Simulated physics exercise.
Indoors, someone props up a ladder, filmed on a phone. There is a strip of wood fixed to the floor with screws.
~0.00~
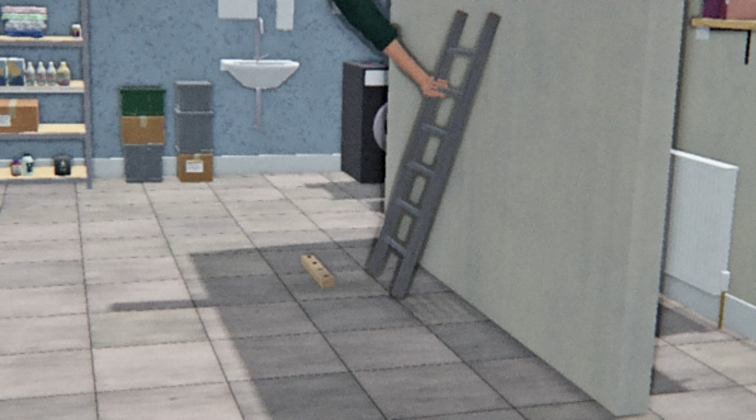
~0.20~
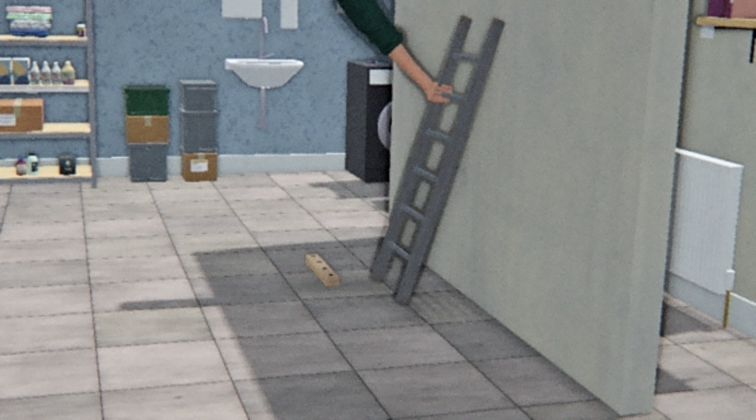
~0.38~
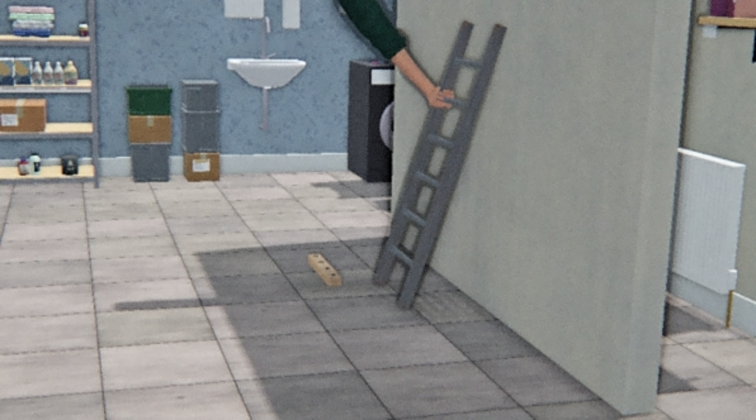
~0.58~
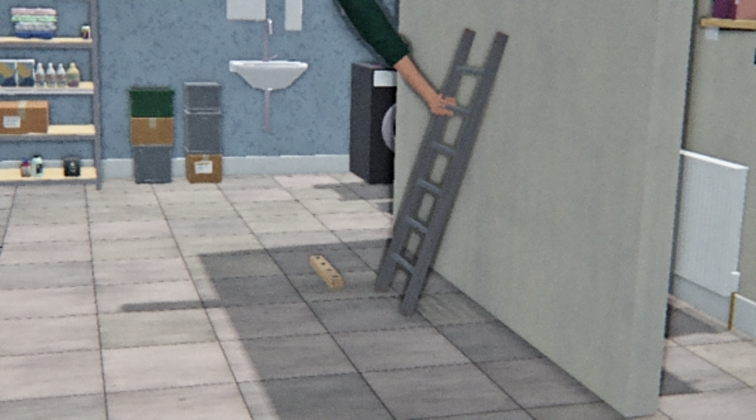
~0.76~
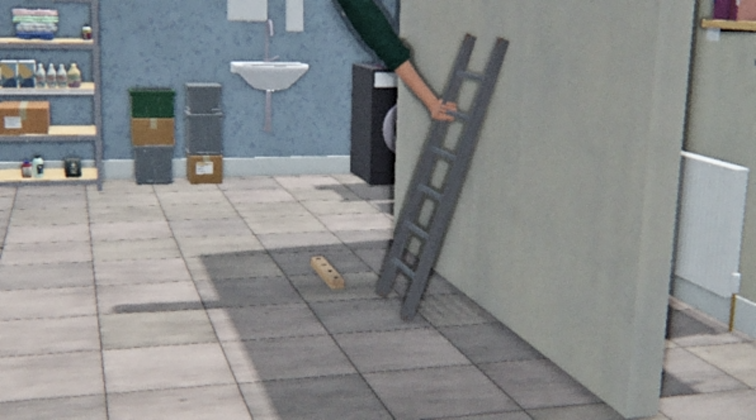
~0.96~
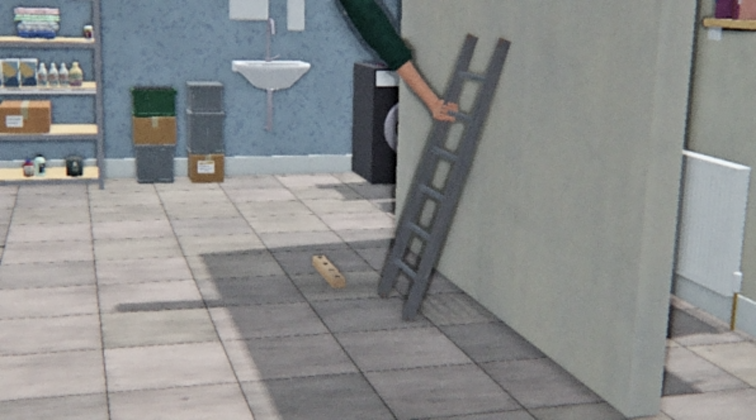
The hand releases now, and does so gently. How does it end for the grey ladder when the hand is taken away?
The grey ladder ends up still leaning.
After 1.28 s, grey ladder at rest near (441, 175).
In the end (2.2 s), the grey ladder remains leaning, near (441, 175).
